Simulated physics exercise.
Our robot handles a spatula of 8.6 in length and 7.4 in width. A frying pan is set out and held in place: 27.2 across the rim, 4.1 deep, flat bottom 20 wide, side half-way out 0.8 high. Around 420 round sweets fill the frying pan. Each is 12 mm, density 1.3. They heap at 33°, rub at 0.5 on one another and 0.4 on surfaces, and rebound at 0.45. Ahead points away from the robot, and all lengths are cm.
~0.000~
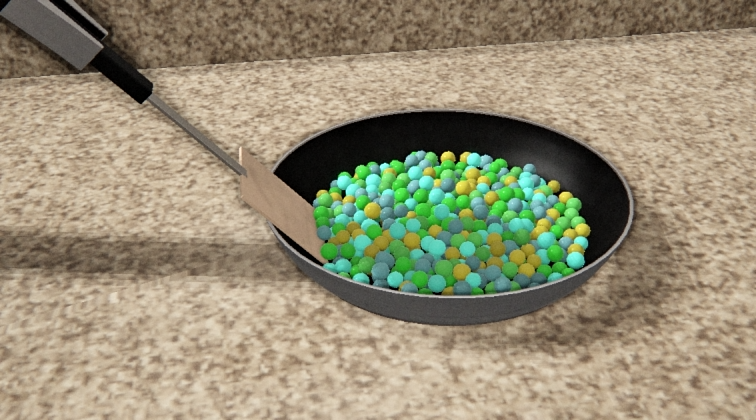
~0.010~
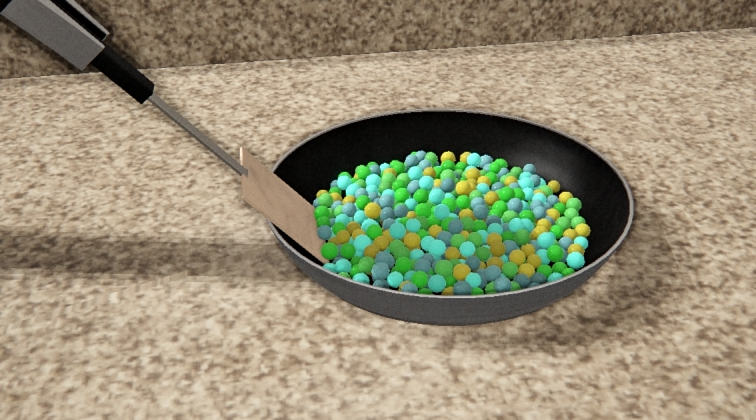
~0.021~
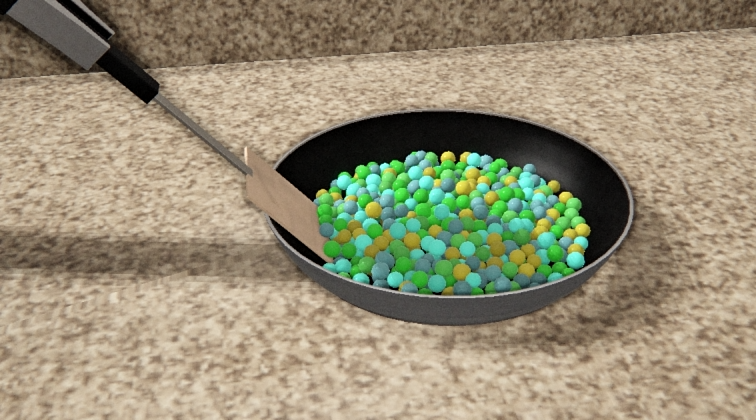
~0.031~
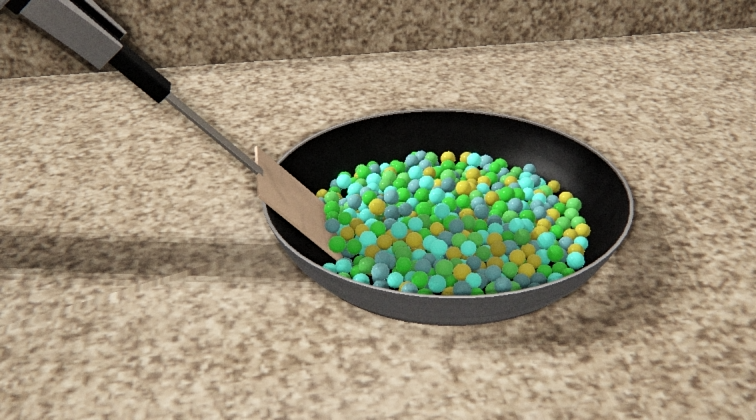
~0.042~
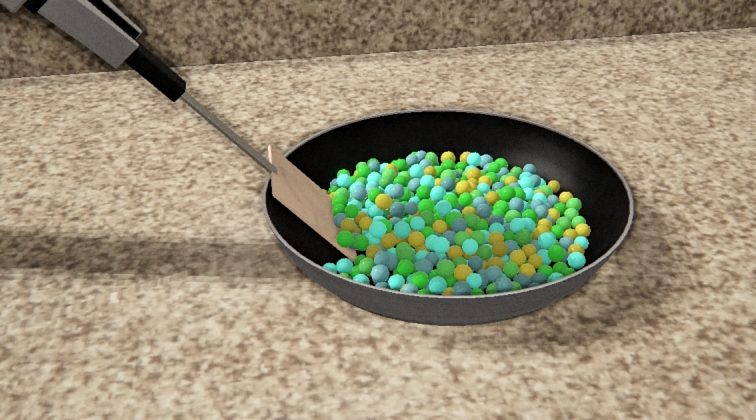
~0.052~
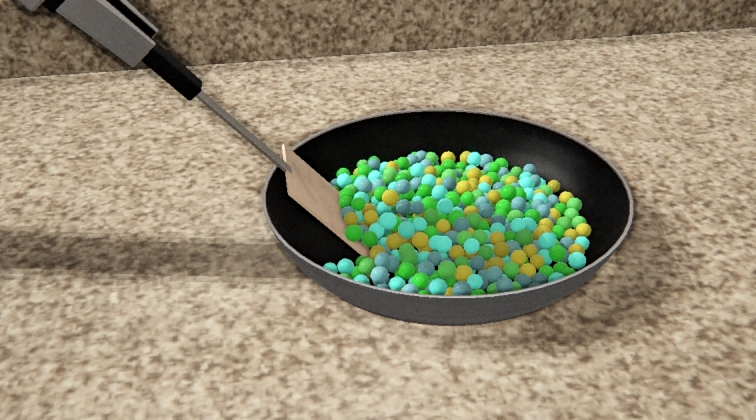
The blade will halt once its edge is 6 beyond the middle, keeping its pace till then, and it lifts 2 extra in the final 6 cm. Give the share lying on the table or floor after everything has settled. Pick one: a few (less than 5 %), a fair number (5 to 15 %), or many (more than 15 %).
A fair number, 5 to 15 %.
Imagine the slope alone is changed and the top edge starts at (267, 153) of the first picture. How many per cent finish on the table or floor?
About 5 per cent.
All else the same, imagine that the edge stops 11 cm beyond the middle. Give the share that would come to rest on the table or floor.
It would come to roughly 25 percent.
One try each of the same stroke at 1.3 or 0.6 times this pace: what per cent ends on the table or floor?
Estimates, in order: 15 % and 0 %.
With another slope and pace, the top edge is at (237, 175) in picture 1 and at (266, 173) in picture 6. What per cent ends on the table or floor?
Roughly 0 %.
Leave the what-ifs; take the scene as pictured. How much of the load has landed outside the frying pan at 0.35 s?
Roughly 6 percent.
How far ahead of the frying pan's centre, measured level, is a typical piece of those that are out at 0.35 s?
I'd say some 18 centimetres.
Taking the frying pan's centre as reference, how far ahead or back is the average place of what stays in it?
About 4.0 centimetres ahead.
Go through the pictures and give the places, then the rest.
In the first picture, the spatula top edge at (241, 171), sloping 49°; upper third of the load around (438, 211), from x 320 to 585, top at y 160; 423 in the frying pan.
In the second picture, the spatula top edge at (242, 171), sloping 49°; upper third of the load around (438, 211), from x 320 to 585, top at y 160.
In the third picture, the spatula top edge at (246, 171), sloping 49°; upper third of the load around (437, 212), from x 320 to 585, top at y 160.
In the fourth picture, the spatula top edge at (257, 170), sloping 49°; upper third of the load around (431, 211), from x 320 to 585, top at y 160.
In the fifth picture, the spatula top edge at (271, 169), sloping 49°; upper third of the load around (431, 210), from x 320 to 585, top at y 160.
In the sixth picture, the spatula top edge at (286, 168), sloping 49°; upper third of the load around (431, 208), from x 320 to 585, top at y 155; 423 in the frying pan.
After 0.09 s, sloping 49°, highest piece 6 above the table; 423 in the frying pan.
After 0.13 s, sloping 49°, highest piece 7 above the table; 423 in the frying pan.
After 0.35 s, sloping 49°, highest piece 6 above the table; 392 in the frying pan, 25 on the table or floor, 6 on the blade or in flight.
After 1.40 s, sloping 49°, highest piece 5 above the table; 392 in the frying pan, 31 on the table or floor.
In the end, 392 in the frying pan, 31 on the table or floor. That is 7 % on the table or floor.
